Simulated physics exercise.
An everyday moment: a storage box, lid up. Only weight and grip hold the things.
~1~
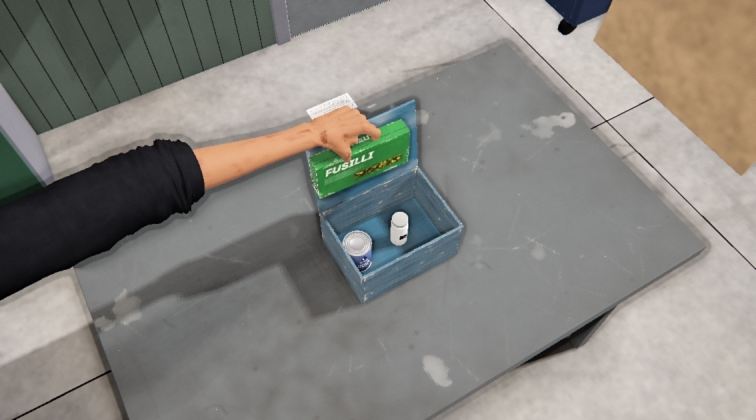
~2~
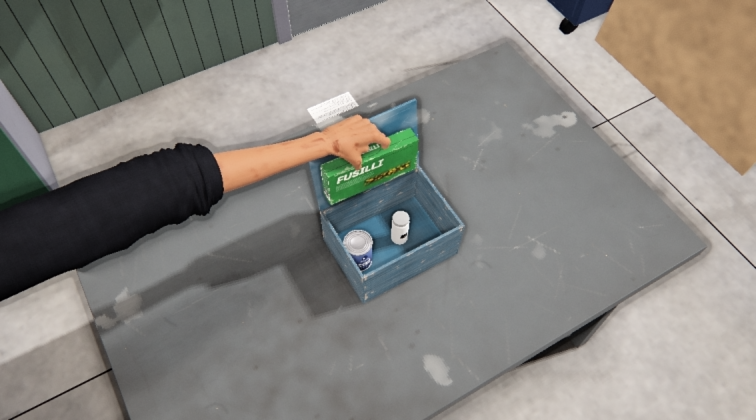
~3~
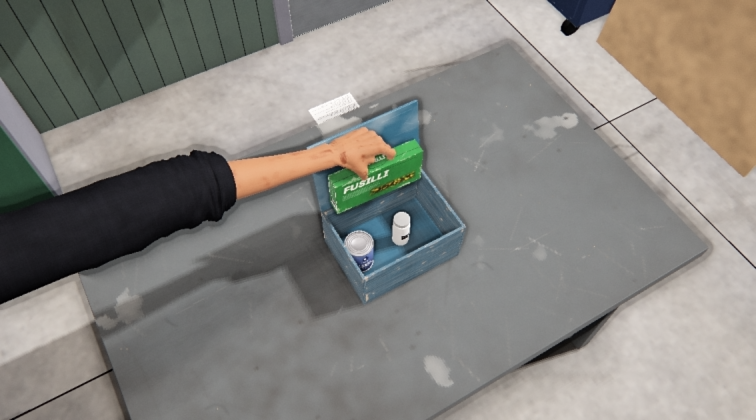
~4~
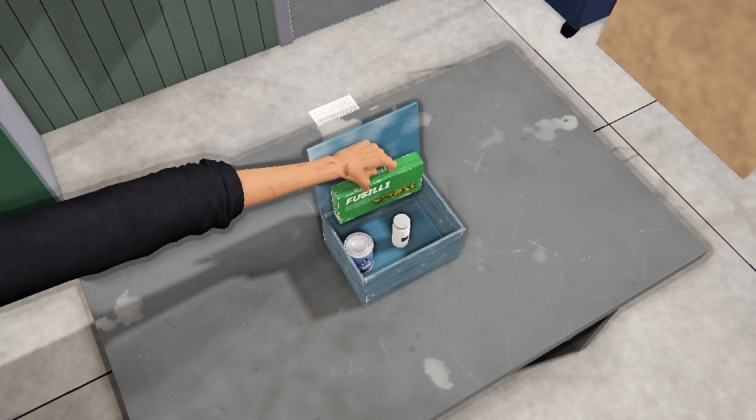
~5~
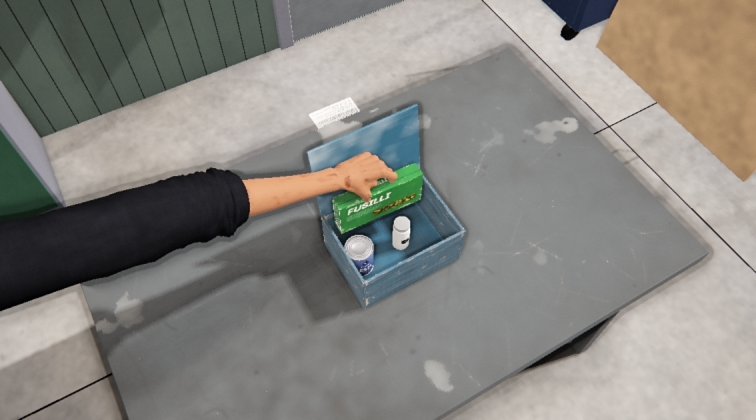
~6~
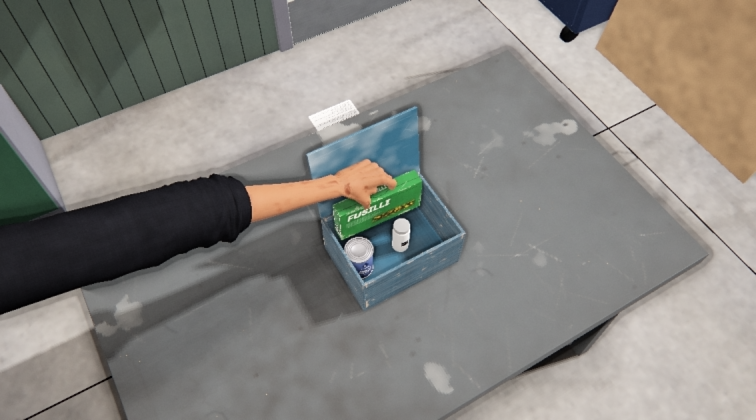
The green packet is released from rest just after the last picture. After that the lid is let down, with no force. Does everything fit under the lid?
In the end the lid sits on the rim.
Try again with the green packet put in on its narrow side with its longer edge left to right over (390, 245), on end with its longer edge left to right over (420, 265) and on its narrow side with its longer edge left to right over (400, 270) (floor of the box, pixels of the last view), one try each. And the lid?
First try: It will not close; second try: It is held up; third try: It shuts flat.
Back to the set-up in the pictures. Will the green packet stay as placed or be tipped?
The green packet keeps its pose.
Then, 0.60 s after the last picture, green packet slid a little near (378, 225).
Then, 1.50 s after the last picture, lid 65° above the rim; green packet slid a little near (378, 225).
Then, 1.80 s after the last picture, lid 36° above the rim; green packet slid a little near (378, 225).
Then, 2.00 s after the last picture, lid 12° above the rim; green packet slid a little near (378, 225).
At rest, lid shut; moved from the start, green packet; the other 2 in place. Seen from the same camera at the end, green packet near (378, 225).
